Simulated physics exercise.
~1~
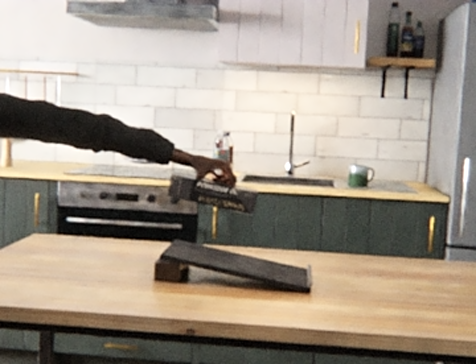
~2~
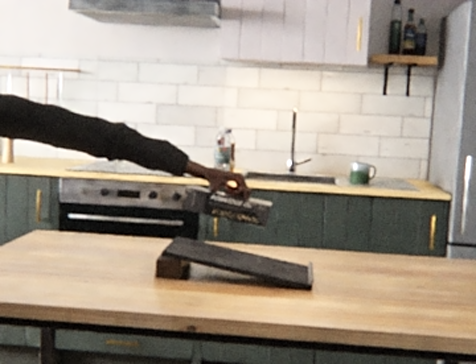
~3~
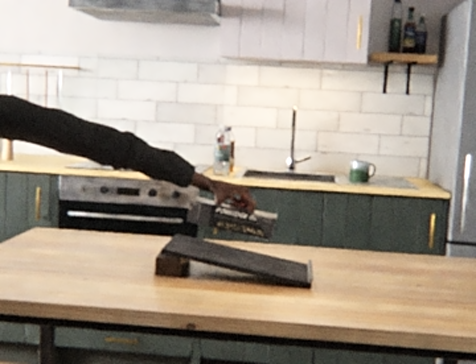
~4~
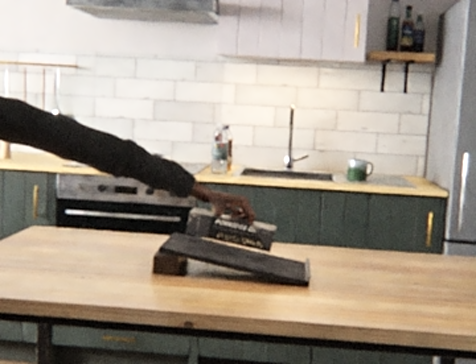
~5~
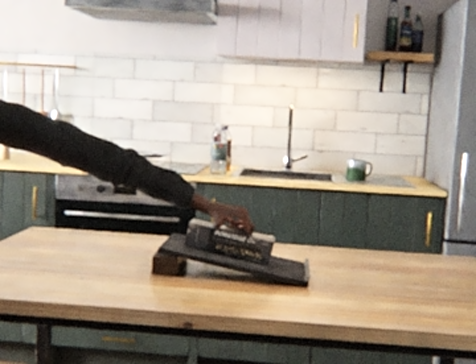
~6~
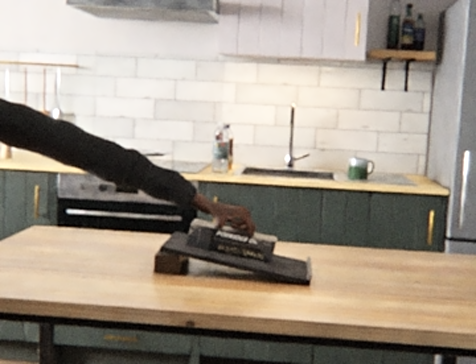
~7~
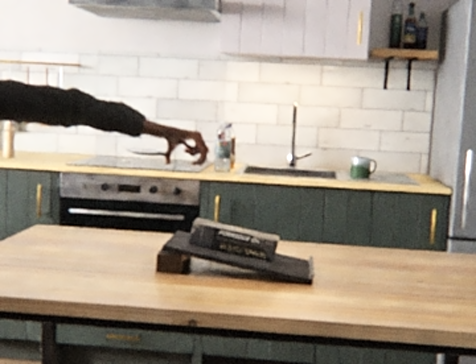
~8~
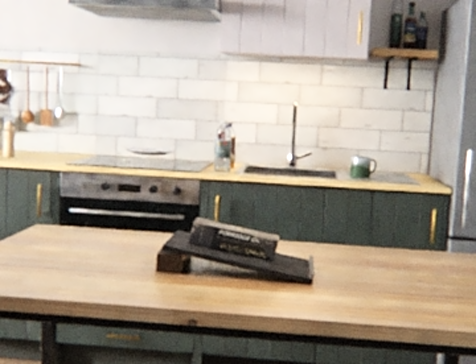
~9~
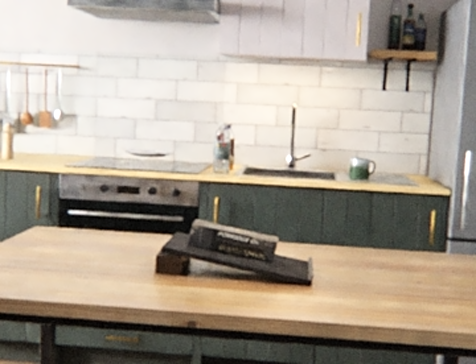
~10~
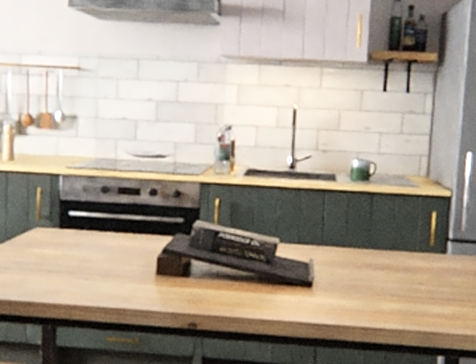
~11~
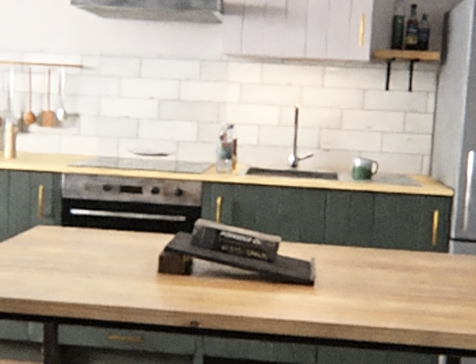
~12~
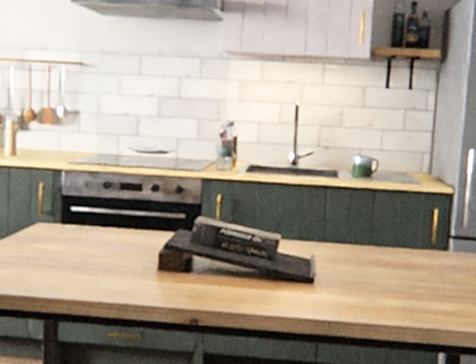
In the video, a hand reaches in from the left above a kitchen table, lowers a black carton onto a dark sloping board propped up at its left end, then lets go and withdraws, and the carton stays in place on the slope.
